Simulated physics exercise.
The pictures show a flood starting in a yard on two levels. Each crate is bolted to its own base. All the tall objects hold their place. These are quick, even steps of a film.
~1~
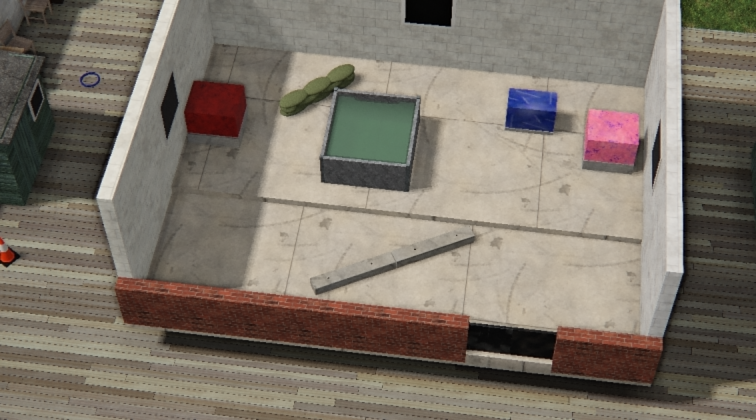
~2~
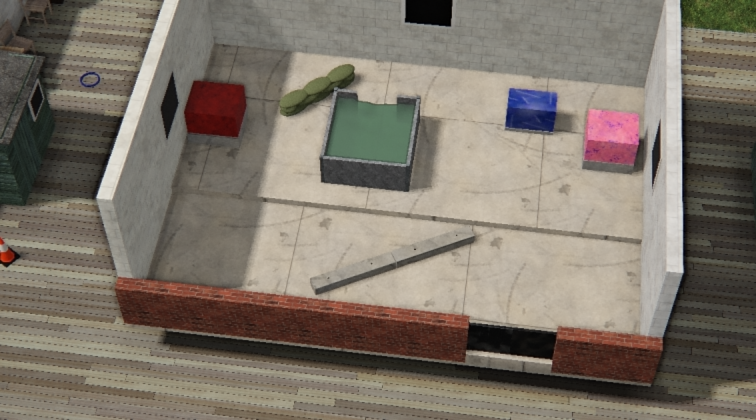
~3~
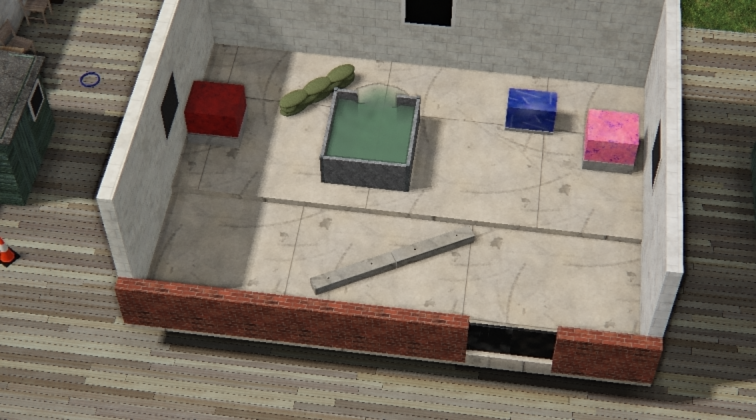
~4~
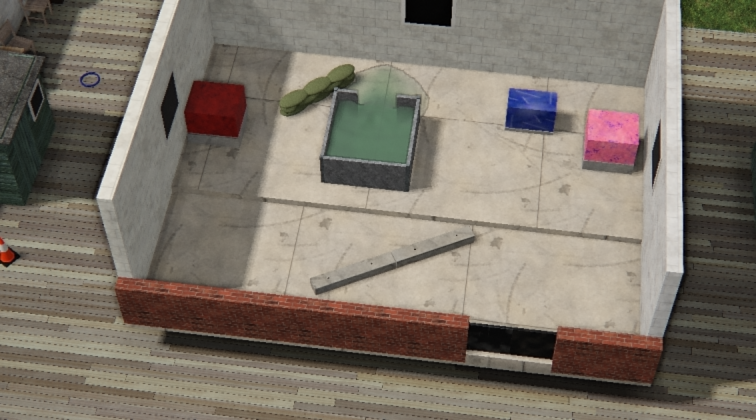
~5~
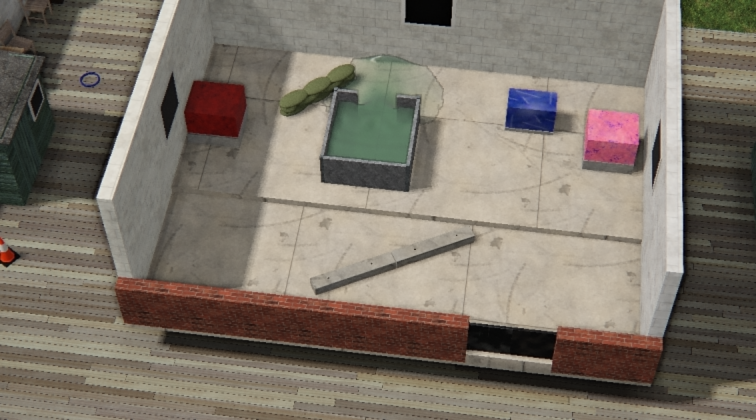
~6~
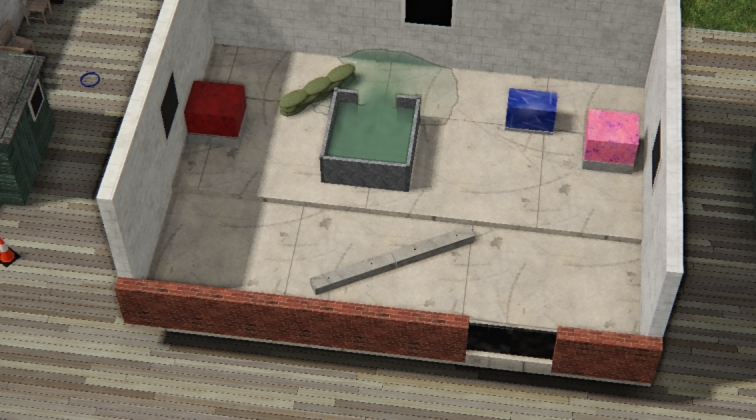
A dark grey tank of green water stands in a pale, open-topped walled yard with a low brick front, seen from high above. A red block and a lumpy green hedge sit to its left, blue and pink blocks to its right, and a long grey beam lies in front. A gap opens in the tank's far side and thin green water pours out, spreading backward and rightward across the floor, while the camera stays still.
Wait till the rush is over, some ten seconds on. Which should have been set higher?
The pink crate escapes dry; the blue crate is wetted; the red crate escapes dry.
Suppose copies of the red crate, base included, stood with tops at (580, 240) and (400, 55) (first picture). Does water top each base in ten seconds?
One after the other: Remains dry, is soaked.
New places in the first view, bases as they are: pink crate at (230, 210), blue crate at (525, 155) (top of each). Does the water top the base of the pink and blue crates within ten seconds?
My reading: Pink crate is safe, blue crate stays dry.
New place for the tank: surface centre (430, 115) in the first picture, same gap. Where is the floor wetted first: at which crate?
It is the blue-painted one.
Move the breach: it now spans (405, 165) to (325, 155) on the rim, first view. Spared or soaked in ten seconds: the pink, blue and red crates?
My reading: The pink one is safe, the blue one is spared, the red one stays dry.
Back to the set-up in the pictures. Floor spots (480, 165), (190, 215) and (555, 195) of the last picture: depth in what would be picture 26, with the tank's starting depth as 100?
Roughly 2, 0 and 0 per cent, in turn.
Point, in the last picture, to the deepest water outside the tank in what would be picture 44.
Roughly at (644, 125).
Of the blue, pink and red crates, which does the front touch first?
I say the blue-painted one.
A moment on, water covers 10 % of the floor; the pink crate not reached, the blue crate not reached, the red crate not reached.
Next, water covers 20 % of the floor; the pink crate not reached, the blue crate water round its plinth, the red crate not reached.
Then, water covers 30 % of the floor; the pink crate water round its plinth, the blue crate water round its plinth, the red crate water round its plinth.
Later, water covers 45 % of the floor; the pink crate water round its plinth, the blue crate water round its plinth, the red crate water round its plinth.
In the end, water covers 70 % of the floor; the pink crate stayed above the water, the blue crate was topped, the red crate stayed above the water.
